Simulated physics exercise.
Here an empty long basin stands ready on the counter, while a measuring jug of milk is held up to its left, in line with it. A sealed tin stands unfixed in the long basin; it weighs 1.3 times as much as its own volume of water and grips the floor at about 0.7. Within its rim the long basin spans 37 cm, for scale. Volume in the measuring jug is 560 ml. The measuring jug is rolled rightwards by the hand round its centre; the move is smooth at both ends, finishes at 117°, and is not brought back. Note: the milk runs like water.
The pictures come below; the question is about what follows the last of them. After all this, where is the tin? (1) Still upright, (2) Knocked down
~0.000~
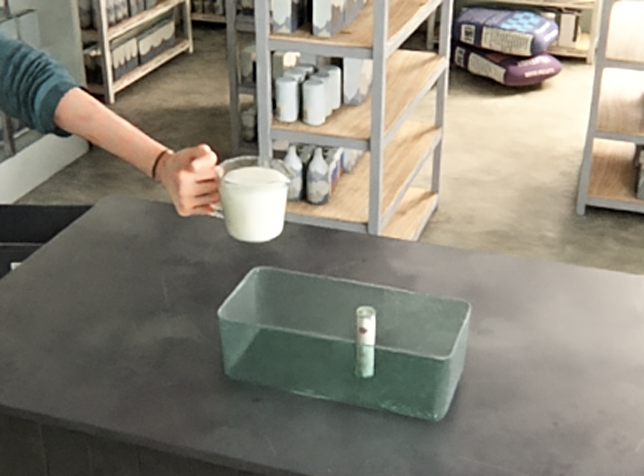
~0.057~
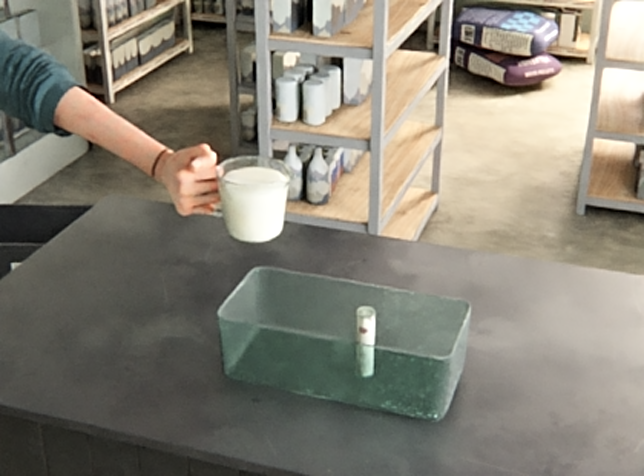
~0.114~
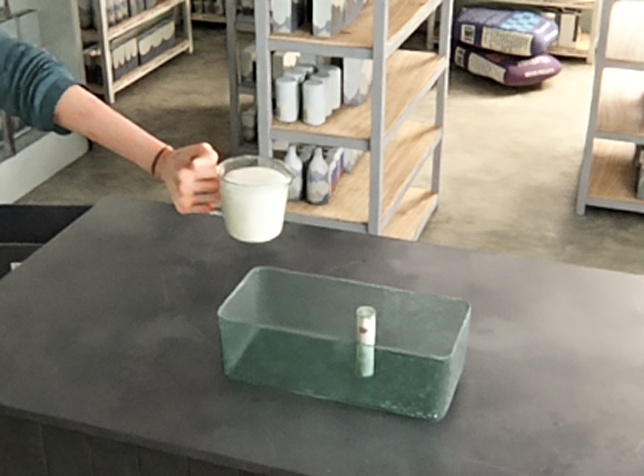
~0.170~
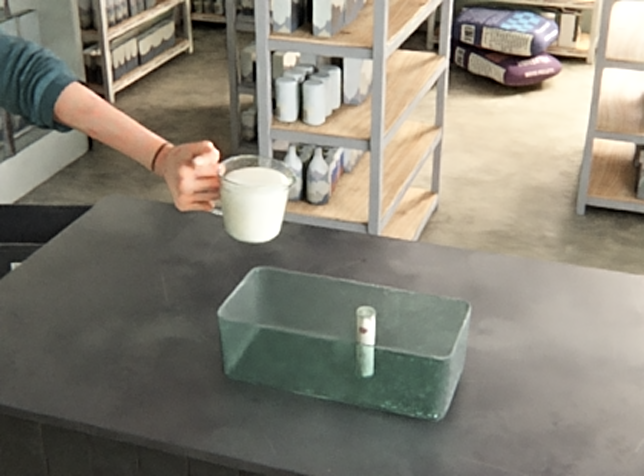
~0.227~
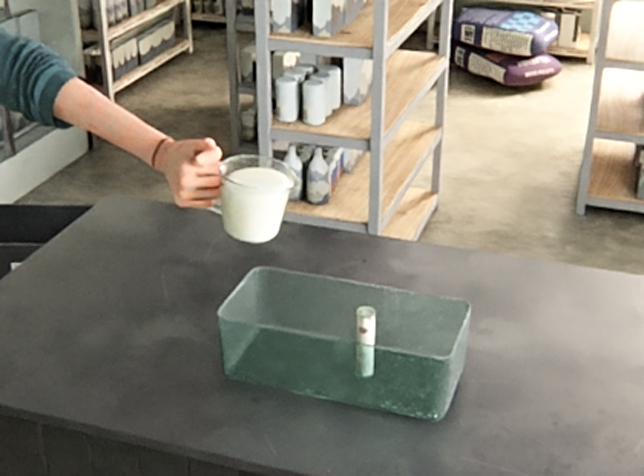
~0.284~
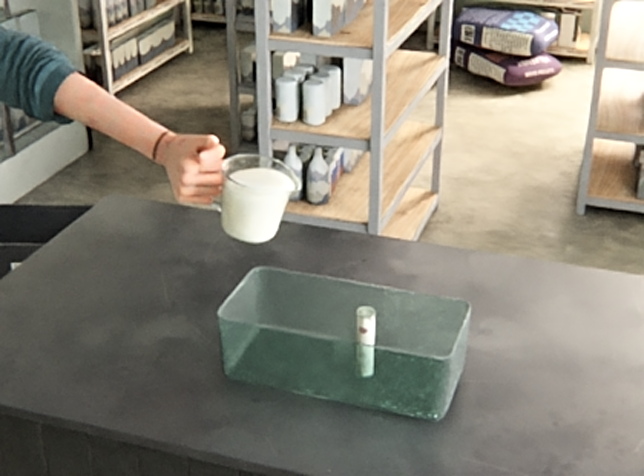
(1) Still upright.
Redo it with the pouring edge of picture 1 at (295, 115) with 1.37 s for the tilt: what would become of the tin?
Result: Tin tipped over.
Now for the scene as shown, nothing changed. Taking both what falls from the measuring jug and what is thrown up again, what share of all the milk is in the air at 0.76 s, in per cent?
Share: Roughly 24 per cent.
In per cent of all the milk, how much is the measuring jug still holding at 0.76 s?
Around 66 in a hundred.
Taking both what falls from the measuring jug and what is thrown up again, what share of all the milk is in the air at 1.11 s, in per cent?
Close to 14 %.
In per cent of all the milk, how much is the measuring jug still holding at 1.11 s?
Close to 8 percent of the whole amount.
By 0.76 s the tilt is 69° and 66 per cent is still to pour; the tin stands where it began.
By 1.11 s the tilt is 107° and 8 per cent is still to pour; the tin stands where it began.
By 1.47 s the tilt is 117° and 0 per cent is still to pour; the tin stands where it began.
By 1.87 s the tilt is 117° and 0 per cent is still to pour; the tin stands where it began.
At rest the tin stands where it began.
